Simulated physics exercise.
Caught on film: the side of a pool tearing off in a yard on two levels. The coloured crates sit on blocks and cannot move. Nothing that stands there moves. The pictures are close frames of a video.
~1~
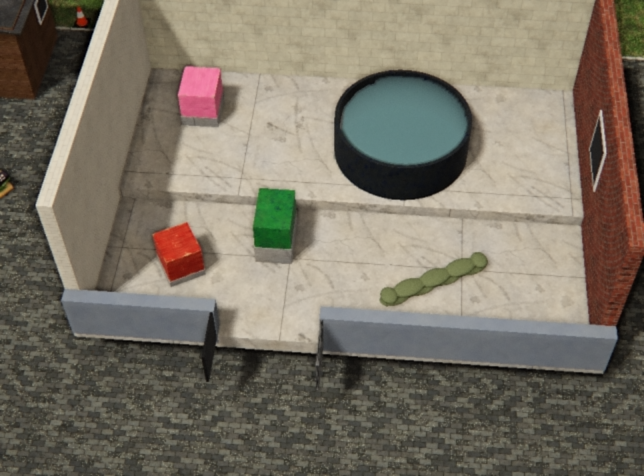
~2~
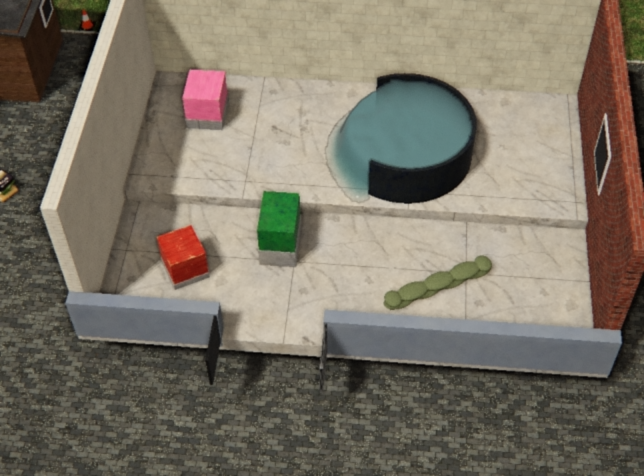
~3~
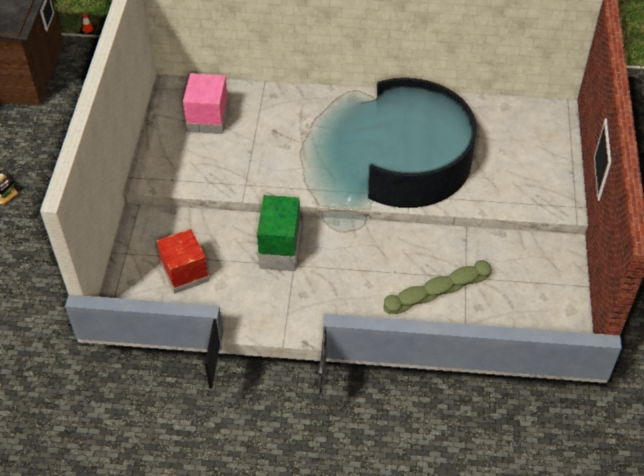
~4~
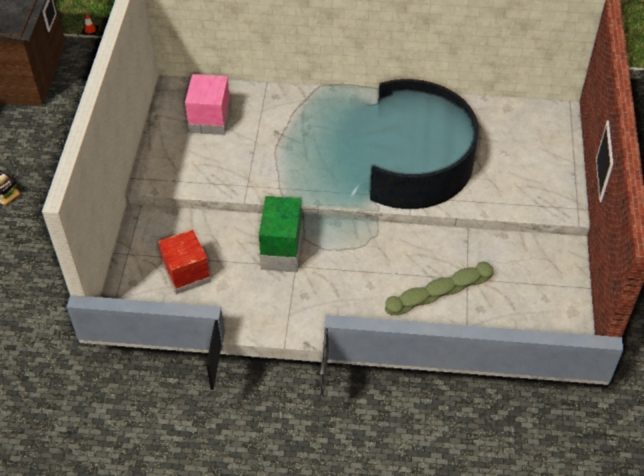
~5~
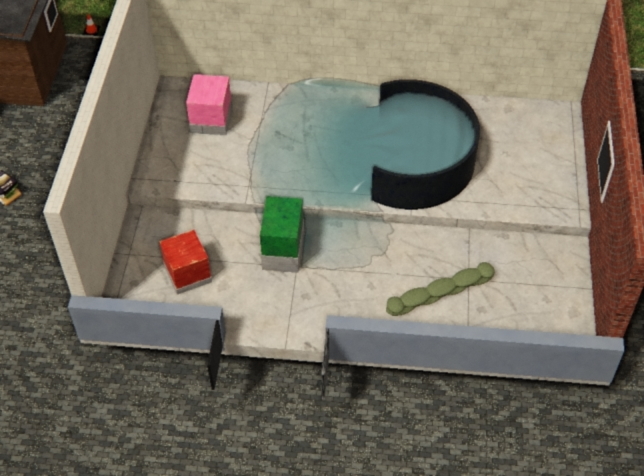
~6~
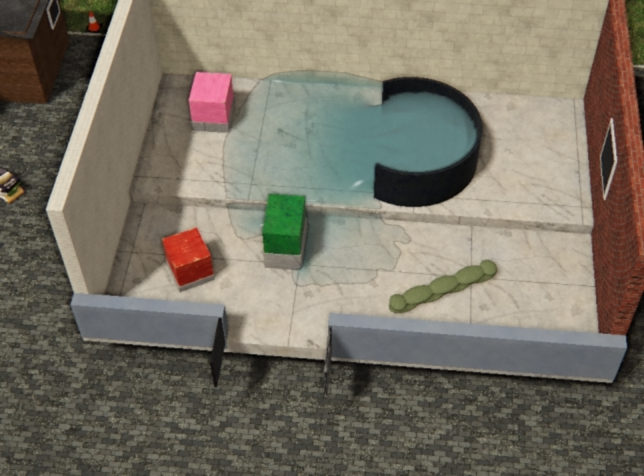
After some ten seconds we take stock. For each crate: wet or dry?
In the end: The pink crate gets wet; the red crate gets wet; the green crate stays dry.
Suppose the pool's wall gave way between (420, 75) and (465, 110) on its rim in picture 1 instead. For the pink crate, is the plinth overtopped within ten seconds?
In short: The pink crate is spared.
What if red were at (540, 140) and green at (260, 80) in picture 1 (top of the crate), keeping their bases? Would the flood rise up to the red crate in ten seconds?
In short: The red crate escapes it.
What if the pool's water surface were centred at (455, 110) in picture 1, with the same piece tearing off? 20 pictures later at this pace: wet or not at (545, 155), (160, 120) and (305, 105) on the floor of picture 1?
In turn: Dry, wet, flooded.
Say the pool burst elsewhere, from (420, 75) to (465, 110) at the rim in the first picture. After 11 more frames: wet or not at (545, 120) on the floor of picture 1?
At that place: Awash.
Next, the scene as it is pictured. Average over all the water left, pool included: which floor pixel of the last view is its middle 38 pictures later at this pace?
I would point to (275, 212).
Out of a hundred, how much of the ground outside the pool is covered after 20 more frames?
About 55 per cent.
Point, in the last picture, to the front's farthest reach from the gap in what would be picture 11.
Roughly at (115, 260).
A moment on, water covers 45 % of the floor; the pink crate water round its plinth, the red crate water round its plinth, the green crate water round its plinth.
Next, water covers 50 % of the floor; the pink crate water round its plinth, the red crate water round its plinth, the green crate water round its plinth.
Then, water covers 55 % of the floor; the pink crate water round its plinth, the red crate water round its plinth, the green crate water round its plinth.
Later, water covers 75 % of the floor; the pink crate water round its plinth, the red crate water round its plinth, the green crate water round its plinth.
In the end, water covers 90 % of the floor; the pink crate was topped, the red crate was topped, the green crate stayed above the water.
